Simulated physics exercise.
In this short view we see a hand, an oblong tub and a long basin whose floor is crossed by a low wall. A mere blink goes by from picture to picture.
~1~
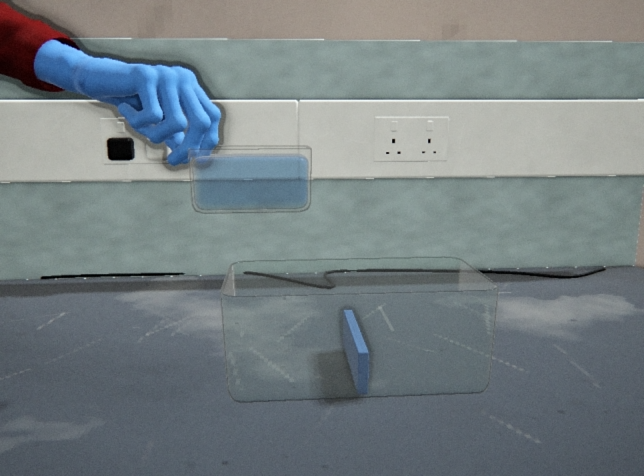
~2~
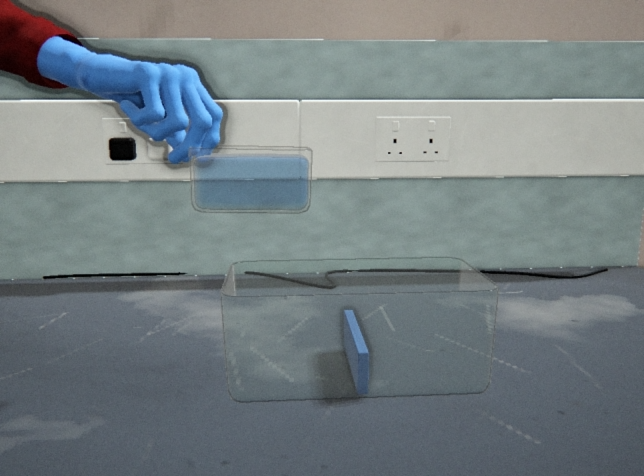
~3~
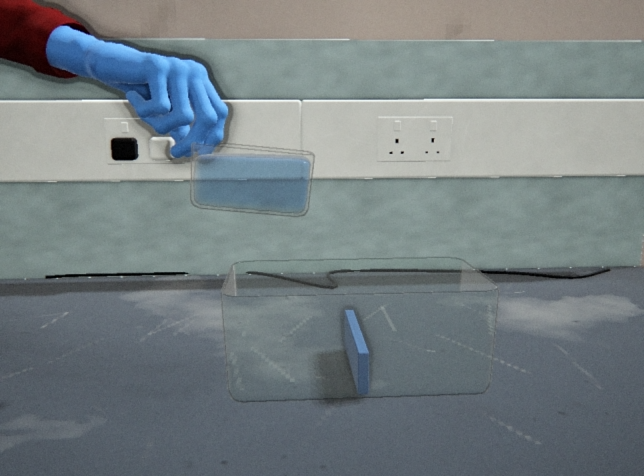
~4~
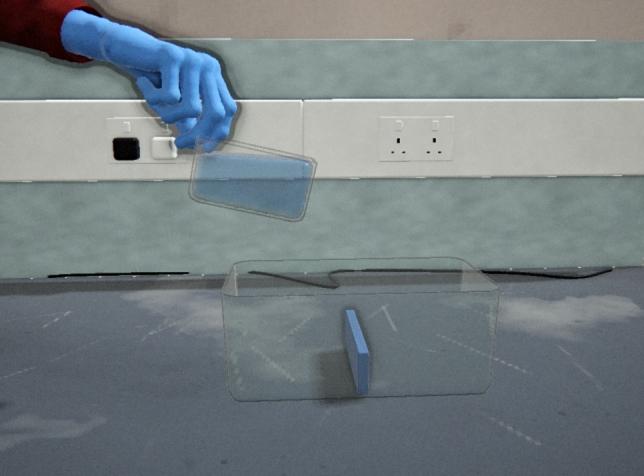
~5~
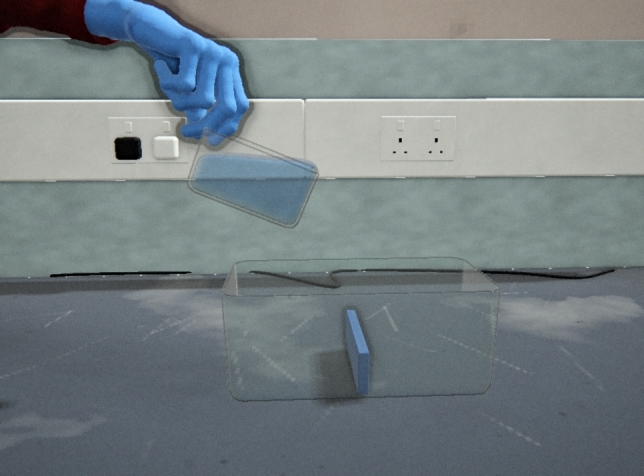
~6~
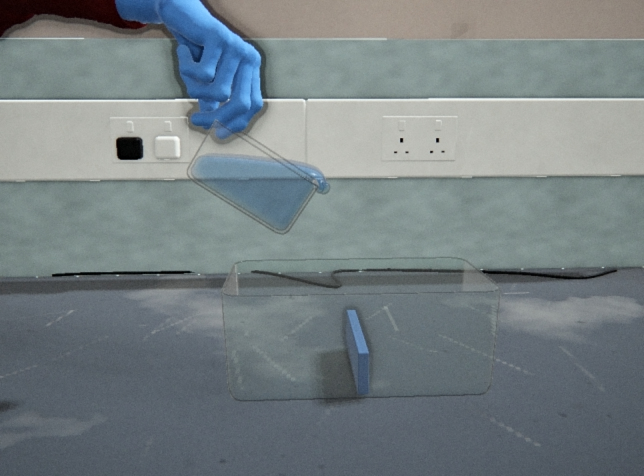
On a grey worktop before a wall with sockets, a clear basin with a low blue divider sits below a blue-gloved hand holding a small tub of blue liquid. The tub starts level, then the hand tilts it steadily down to the right, until a little liquid slips over its edge.
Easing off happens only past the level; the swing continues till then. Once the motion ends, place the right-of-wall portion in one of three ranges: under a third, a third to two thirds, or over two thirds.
After it calms, what's right of the wall is a middling share, one third to two thirds.
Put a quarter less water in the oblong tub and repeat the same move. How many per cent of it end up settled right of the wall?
Near 40 in a hundred.
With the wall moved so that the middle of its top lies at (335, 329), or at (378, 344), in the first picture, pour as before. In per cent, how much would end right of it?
Roughly 75 % and 25 %.
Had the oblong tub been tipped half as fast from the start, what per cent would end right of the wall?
Somewhere near 65 percent.
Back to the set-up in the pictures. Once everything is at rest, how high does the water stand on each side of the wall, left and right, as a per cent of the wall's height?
The left reaches some 20 %, the right about 30 %.
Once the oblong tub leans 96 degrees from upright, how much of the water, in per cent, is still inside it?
About 20 %.
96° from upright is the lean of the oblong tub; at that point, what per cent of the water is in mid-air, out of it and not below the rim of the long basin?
Around 35 in a hundred, more or less.
A moment on, the oblong tub is tipped on its side and 18 per cent is still to pour, 10 is left of the wall and 39 right of it.
Next, the oblong tub is tipped right over and 3 per cent is still to pour, 35 is left of the wall and 58 right of it.
Then the oblong tub is tipped right over and 0 per cent is still to pour, 41 is left of the wall and 58 right of it.
Later the oblong tub is tipped right over and 0 per cent is still to pour, 41 is left of the wall and 58 right of it.
Finally, 41 per cent lies left of the wall, 58 right of it and 1 outside.
